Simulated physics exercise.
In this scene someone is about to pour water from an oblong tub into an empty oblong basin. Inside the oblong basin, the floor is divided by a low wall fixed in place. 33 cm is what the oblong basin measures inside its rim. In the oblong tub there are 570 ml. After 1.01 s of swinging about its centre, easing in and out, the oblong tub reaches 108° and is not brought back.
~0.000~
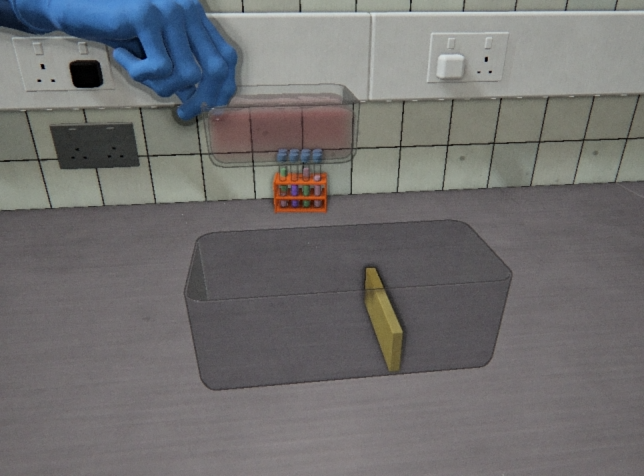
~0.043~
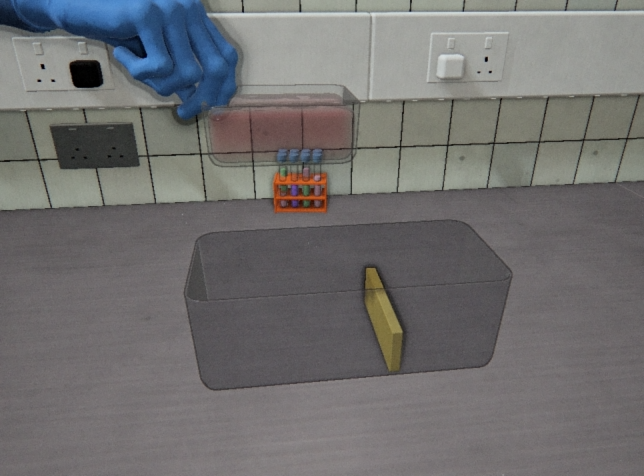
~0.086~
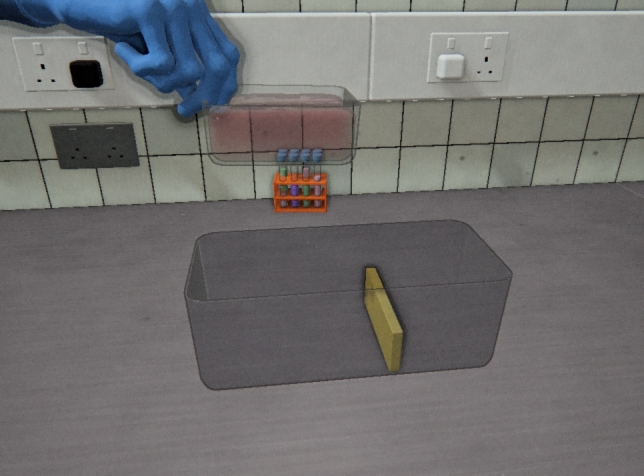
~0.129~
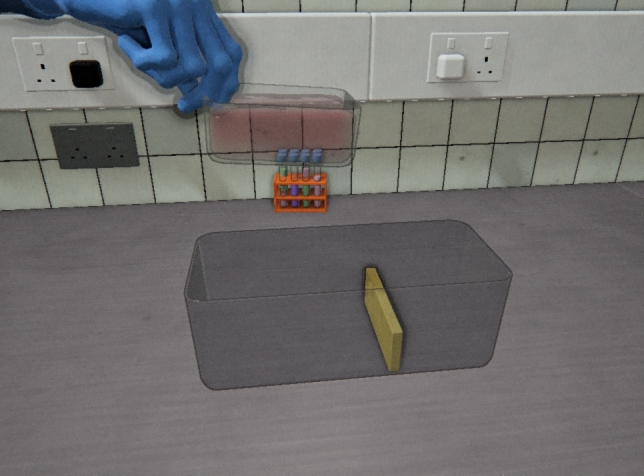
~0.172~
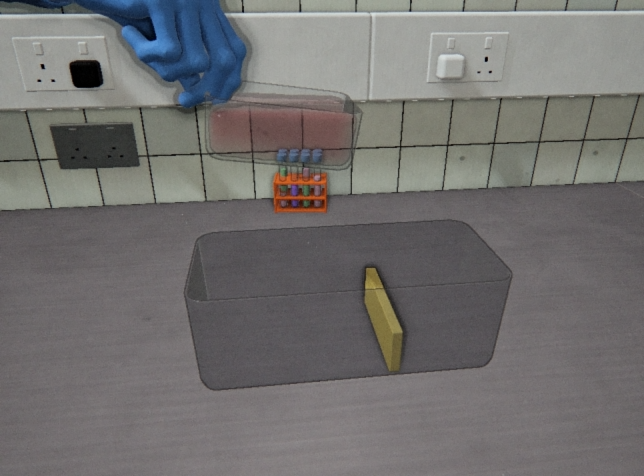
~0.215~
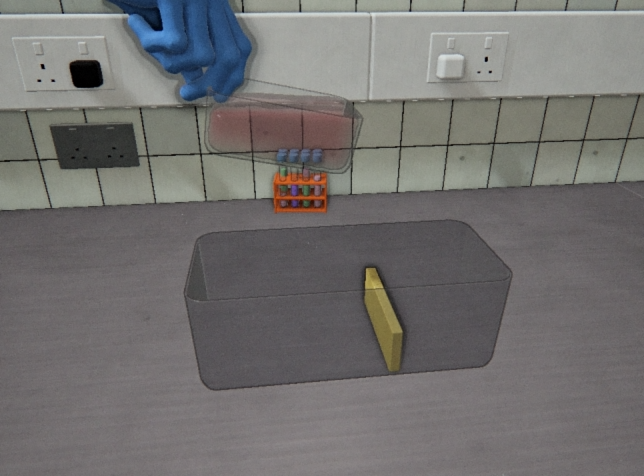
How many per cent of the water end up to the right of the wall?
About 70 per cent.
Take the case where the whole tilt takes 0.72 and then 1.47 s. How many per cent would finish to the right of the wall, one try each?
In turn about 65 and 70 per cent.
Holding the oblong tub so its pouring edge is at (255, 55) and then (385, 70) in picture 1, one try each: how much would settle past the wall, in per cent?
5 per cent first, 80 per cent second.
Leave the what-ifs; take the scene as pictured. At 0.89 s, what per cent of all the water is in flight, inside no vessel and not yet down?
Estimated airborne part: Roughly 7 per cent.
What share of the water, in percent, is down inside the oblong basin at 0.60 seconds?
Estimate - around 24 in a hundred parts.
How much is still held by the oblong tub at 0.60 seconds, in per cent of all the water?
28 %.
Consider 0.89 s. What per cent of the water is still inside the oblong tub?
Close to 4 in a hundred.
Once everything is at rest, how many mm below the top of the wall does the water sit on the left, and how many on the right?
For the left, around 48 mm; for the right, around 28 mm.
By 0.60 s the tilt is 70° and 28 per cent is still to pour, 2 is left of the wall and 22 right of it.
By 0.89 s the tilt is 104° and 4 per cent is still to pour, 18 is left of the wall and 70 right of it.
By 1.19 s the tilt is 108° and 0 per cent is still to pour, 28 is left of the wall and 70 right of it.
By 1.51 s the tilt is 108° and 0 per cent is still to pour, 28 is left of the wall and 70 right of it.
At rest 28 per cent lies left of the wall, 70 right of it and 2 outside.
